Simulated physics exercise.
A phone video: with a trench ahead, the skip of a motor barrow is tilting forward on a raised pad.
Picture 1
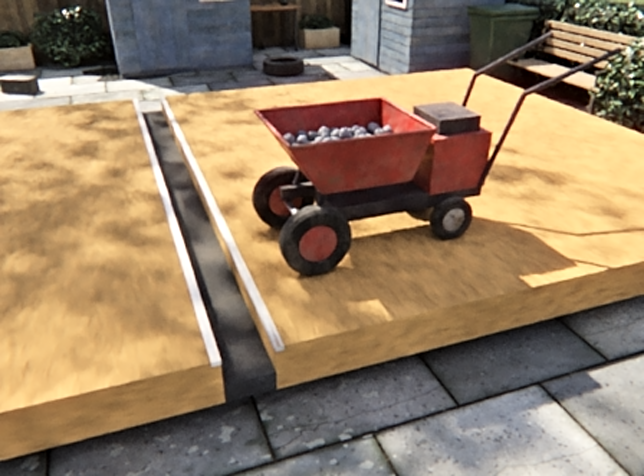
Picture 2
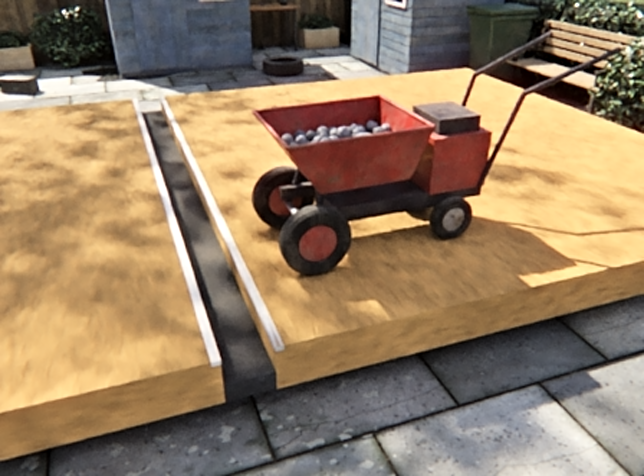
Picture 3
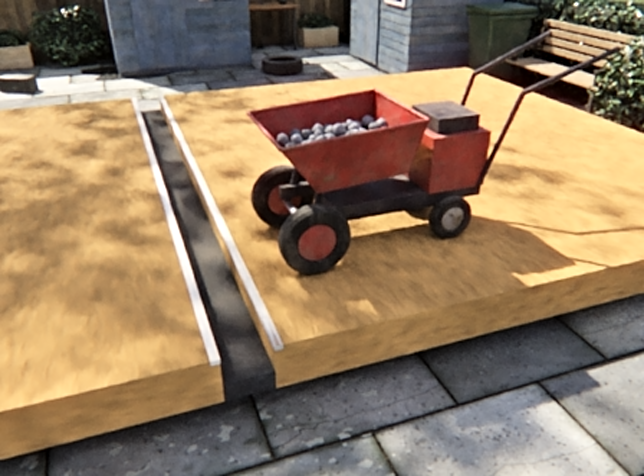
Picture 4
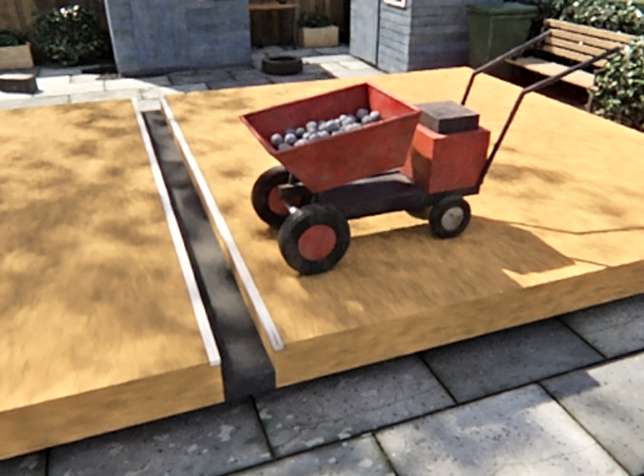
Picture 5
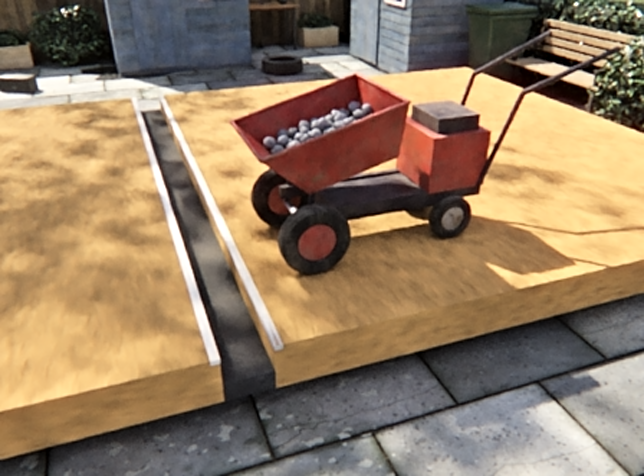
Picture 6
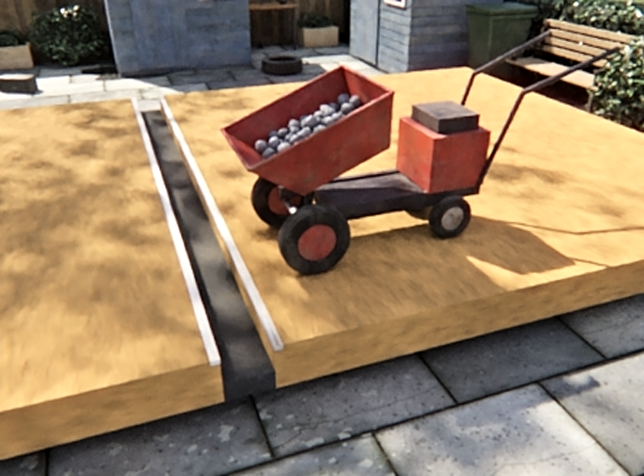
A red skip full of round cobbles tilts forward on a barrow near a trench.
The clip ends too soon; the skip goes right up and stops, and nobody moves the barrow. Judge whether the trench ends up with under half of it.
Trench holds a minority.
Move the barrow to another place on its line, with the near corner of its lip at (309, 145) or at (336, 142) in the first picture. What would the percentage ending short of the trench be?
It comes out near 0 in a hundred for the first and near 10 in a hundred for the second.
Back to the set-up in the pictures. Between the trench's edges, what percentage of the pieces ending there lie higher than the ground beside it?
Roughly 0 %.
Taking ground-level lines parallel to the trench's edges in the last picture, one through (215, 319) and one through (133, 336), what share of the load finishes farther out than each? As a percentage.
Close to 70 % and 20 %, in that order.
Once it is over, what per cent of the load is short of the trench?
Result: Some 0 % of the load.
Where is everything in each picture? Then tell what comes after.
In the first picture, lip of the skip at (290, 148), level; top of the load at (335, 143), round cobbles; first edge of the trench at (262, 309); far edge at (204, 321), the trench under half as wide as the skip, and about half as deep as wide.
In the second picture, lip of the skip at (288, 149), tipped barely; top of the load at (334, 142).
In the third picture, lip of the skip at (281, 150), tipped barely; top of the load at (357, 135).
In the fourth picture, lip of the skip at (272, 155), tipped a little; top of the load at (357, 130).
In the fifth picture, lip of the skip at (261, 161), tipped clearly; top of the load at (357, 126).
In the sixth picture, lip of the skip at (250, 171), tipped clearly; top of the load at (347, 120); first edge of the trench at (261, 308); far edge at (203, 321).
Soon, skip tipped steeply; all in the skip.
A while on, skip tipped right over; most in the skip; a stray few in or heaped over the trench; a small part beyond it; a stray few falling.
Towards the end, skip tipped right over; about a quarter in the skip; a small part in or heaped over the trench; about two thirds beyond it.
Finally, skip tipped right over; about a third in or heaped over the trench; about two thirds beyond it.
